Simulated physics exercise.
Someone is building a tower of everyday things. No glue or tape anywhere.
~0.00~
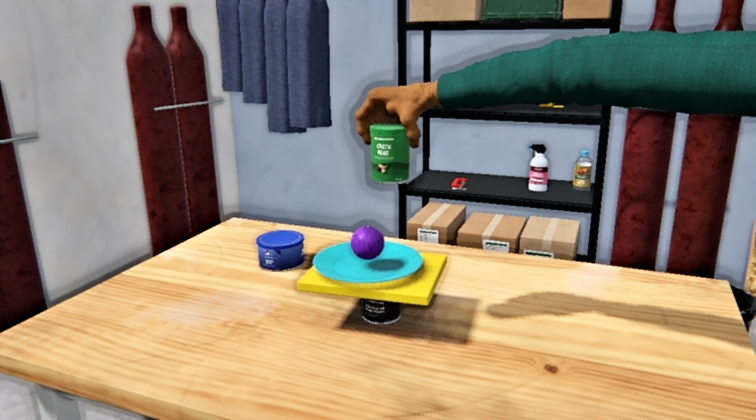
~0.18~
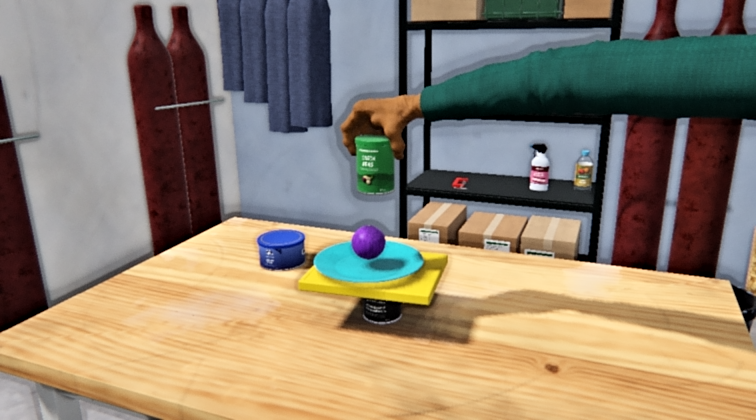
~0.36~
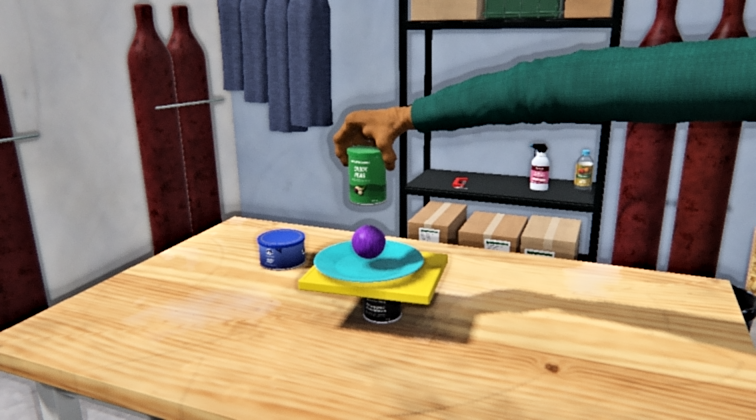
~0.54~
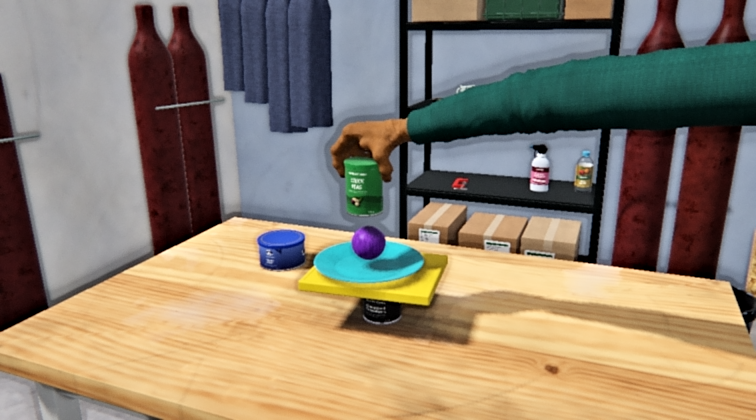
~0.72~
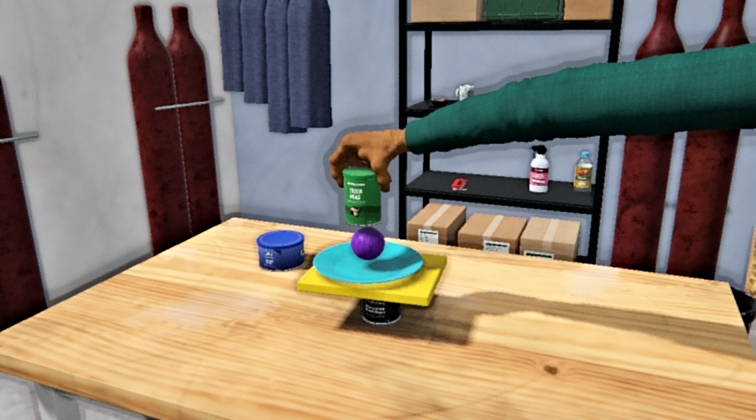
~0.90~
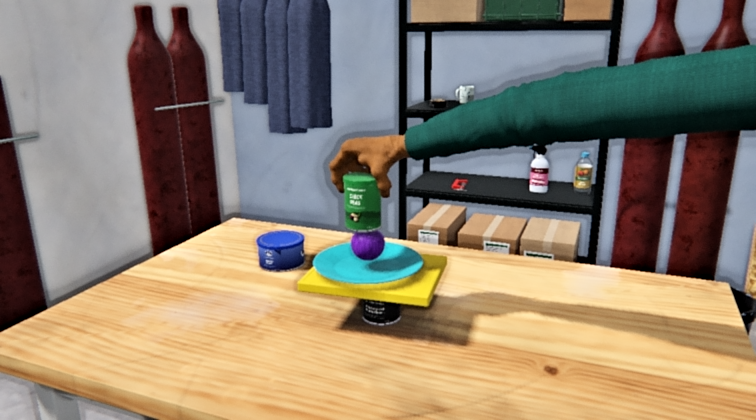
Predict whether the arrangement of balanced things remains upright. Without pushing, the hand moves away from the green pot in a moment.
Doesn't stay standing.
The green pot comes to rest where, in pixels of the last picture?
It finishes at about (233, 278).
After 1.40 s, green pot now fallen.
After 1.60 s, things are still on the move.
At rest (4.0 s), fallen, green pot; the other 5 in place. Seen from the same camera at the end, green pot near (233, 278). The pile loses its balance.
